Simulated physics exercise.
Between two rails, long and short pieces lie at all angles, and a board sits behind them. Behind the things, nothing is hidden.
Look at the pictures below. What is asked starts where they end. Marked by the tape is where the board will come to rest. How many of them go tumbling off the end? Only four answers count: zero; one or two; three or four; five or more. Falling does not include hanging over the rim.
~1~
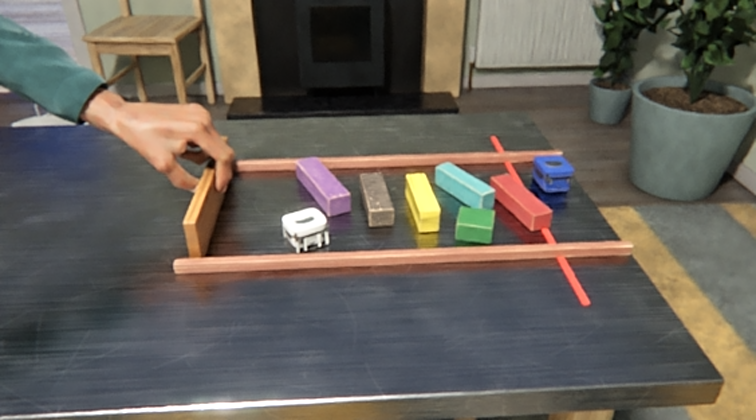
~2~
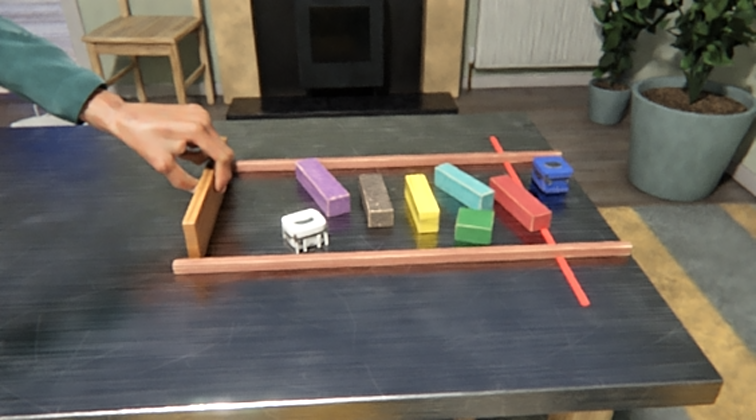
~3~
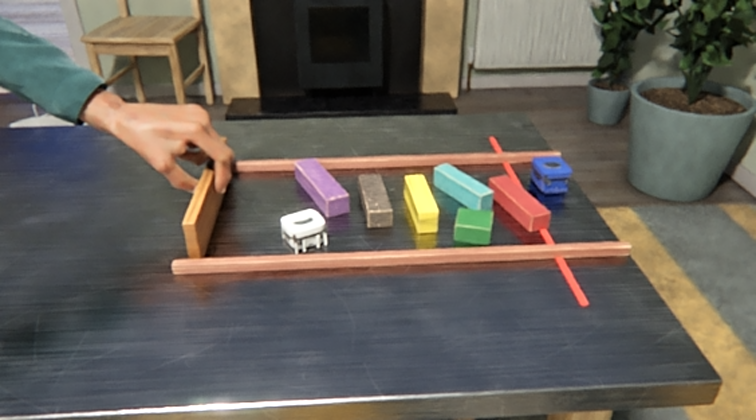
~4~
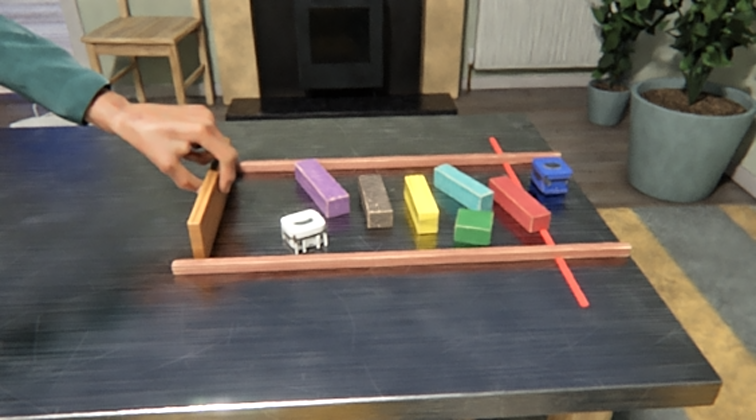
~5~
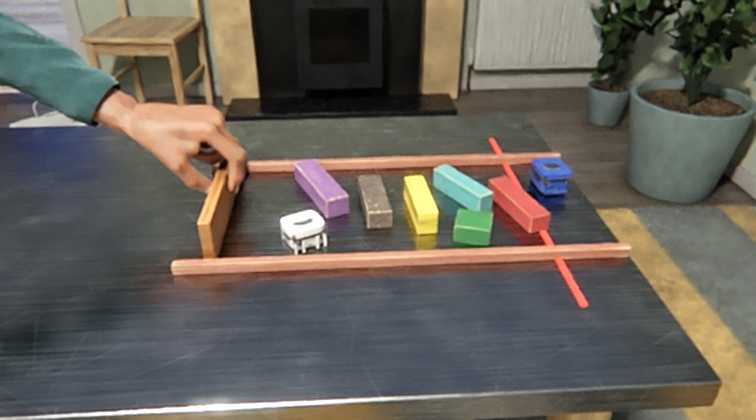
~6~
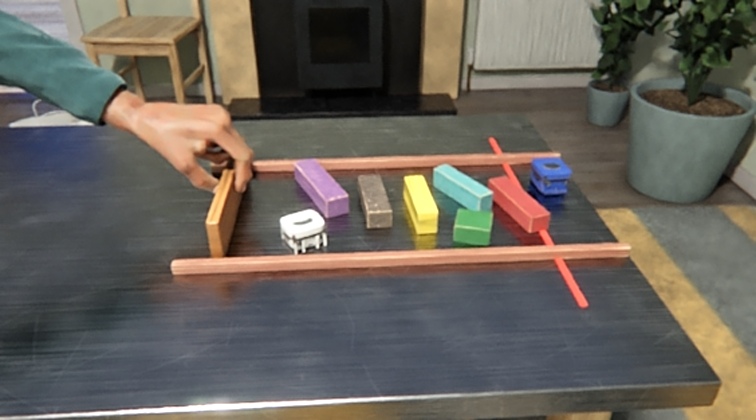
Seems three or four of them come crashing down.
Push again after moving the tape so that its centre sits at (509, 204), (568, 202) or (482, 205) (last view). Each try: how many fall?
Going through each try, you'd get 2, 6 and 0.
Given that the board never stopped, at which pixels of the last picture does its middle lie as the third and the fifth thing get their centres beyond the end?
The middle sits near (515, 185) at the first moment and near (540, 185) at the second.
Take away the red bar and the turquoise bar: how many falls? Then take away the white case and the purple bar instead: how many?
0 in the first case, 2 in the second.
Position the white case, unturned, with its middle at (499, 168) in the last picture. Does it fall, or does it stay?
It topples off.
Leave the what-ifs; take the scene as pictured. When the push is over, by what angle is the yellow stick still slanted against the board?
About 0° out of line.
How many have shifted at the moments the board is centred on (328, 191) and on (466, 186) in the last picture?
First position 2; second position 8.
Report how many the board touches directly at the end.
So the total is 2.
A little later, none off yet; blue case at rest near (550, 176); red bar at rest near (517, 203); turquoise bar at rest near (462, 189).
Next, none off yet; blue case at rest near (550, 176); red bar at rest near (517, 203); turquoise bar shifted a little near (479, 187).
Later still, none off yet; blue case shifted about its own width near (576, 172); red bar shifted about its own width near (583, 202); turquoise bar shifted about its own width near (553, 184).
When it is over, the number that fall off is three or four; down, turquoise bar, red bar and blue case.
